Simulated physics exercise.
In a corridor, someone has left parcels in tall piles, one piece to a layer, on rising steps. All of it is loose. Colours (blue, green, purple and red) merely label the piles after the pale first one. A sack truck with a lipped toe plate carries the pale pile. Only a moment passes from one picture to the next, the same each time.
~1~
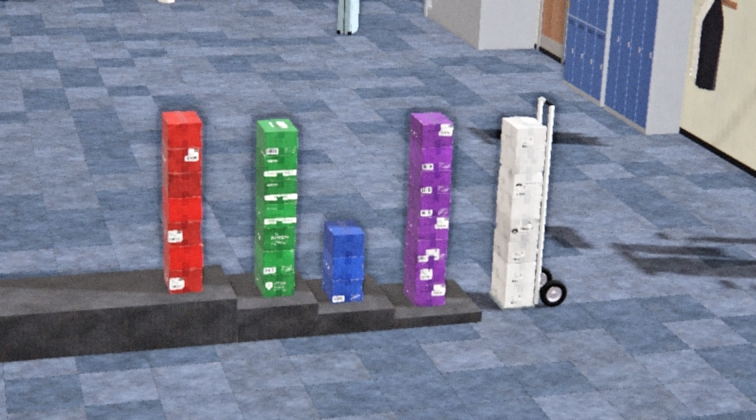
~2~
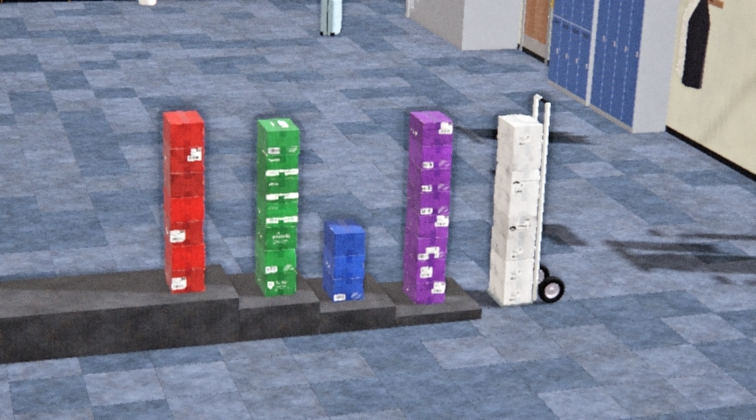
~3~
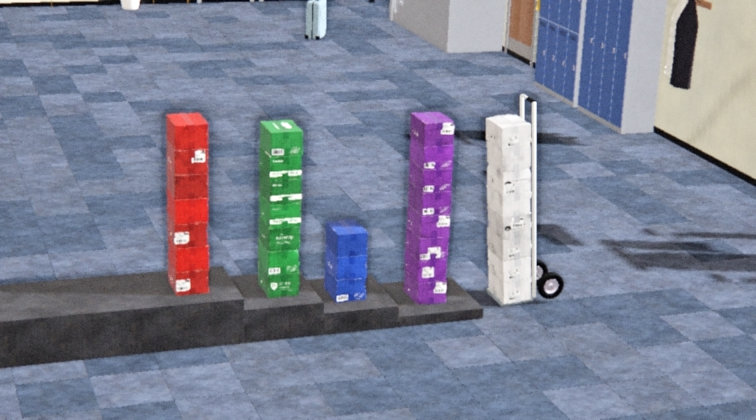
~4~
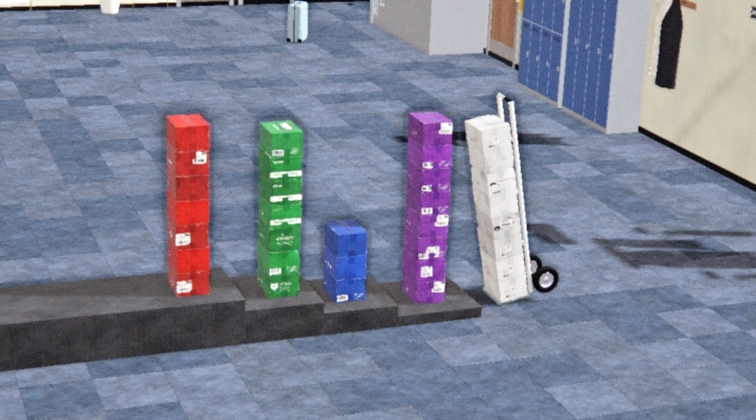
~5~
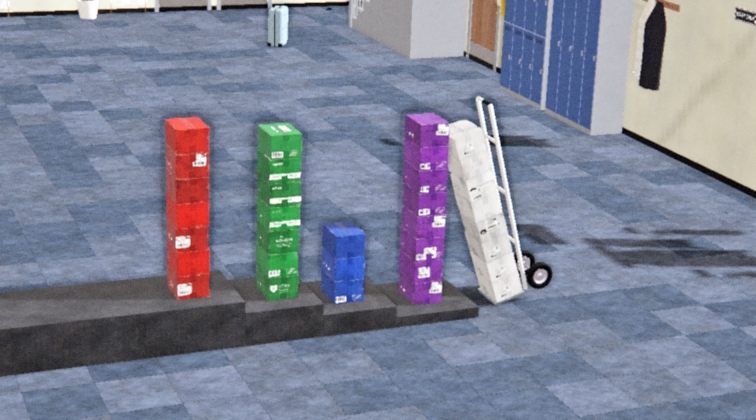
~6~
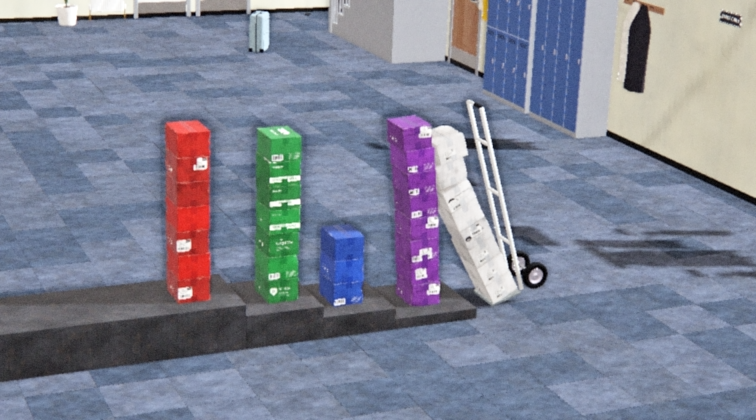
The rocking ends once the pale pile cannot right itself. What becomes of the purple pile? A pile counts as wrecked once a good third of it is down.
In the end the purple column comes down.
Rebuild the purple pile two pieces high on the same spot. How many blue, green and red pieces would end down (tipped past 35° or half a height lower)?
Pile by pile, blue 0, green 0, red 0.
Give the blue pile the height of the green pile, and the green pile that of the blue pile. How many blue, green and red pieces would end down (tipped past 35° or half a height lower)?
By colour: Blue 4, green 2, red 7.
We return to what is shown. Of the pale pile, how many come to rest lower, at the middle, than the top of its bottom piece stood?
2 pale pieces.
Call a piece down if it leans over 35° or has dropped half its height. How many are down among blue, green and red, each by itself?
The counts are blue 1, green 7, red 7.
Just after the last frame, 8 of the pale pile down; none of the 8 purple parcels down (0 of 25 in all colours); top purple parcel tilted clearly.
A moment on, 8 of the pale pile down; 8 of the 8 purple parcels down (8 of 25 in all colours); top purple parcel tilted well over, about its own height lower; top blue parcel tilted a little.
Further on, 8 of the pale pile down; 8 of the 8 purple parcels down (14 of 25 in all colours); top purple parcel tilted well over, some three heights lower; top green parcel tilted steeply, some two heights lower.
Then, 8 of the pale pile down; 8 of the 8 purple parcels down (23 of 25 in all colours); top purple parcel tilted well over, some three heights lower; top red parcel tilted steeply, some three heights lower.
When it is over, 8 of the pale pile down; 8 of the 8 purple parcels down (23 of 25 in all colours); top purple parcel tilted well over, some three heights lower; top red parcel on its side. In pixels of the last frame, middles, top purple parcel near (217, 228).
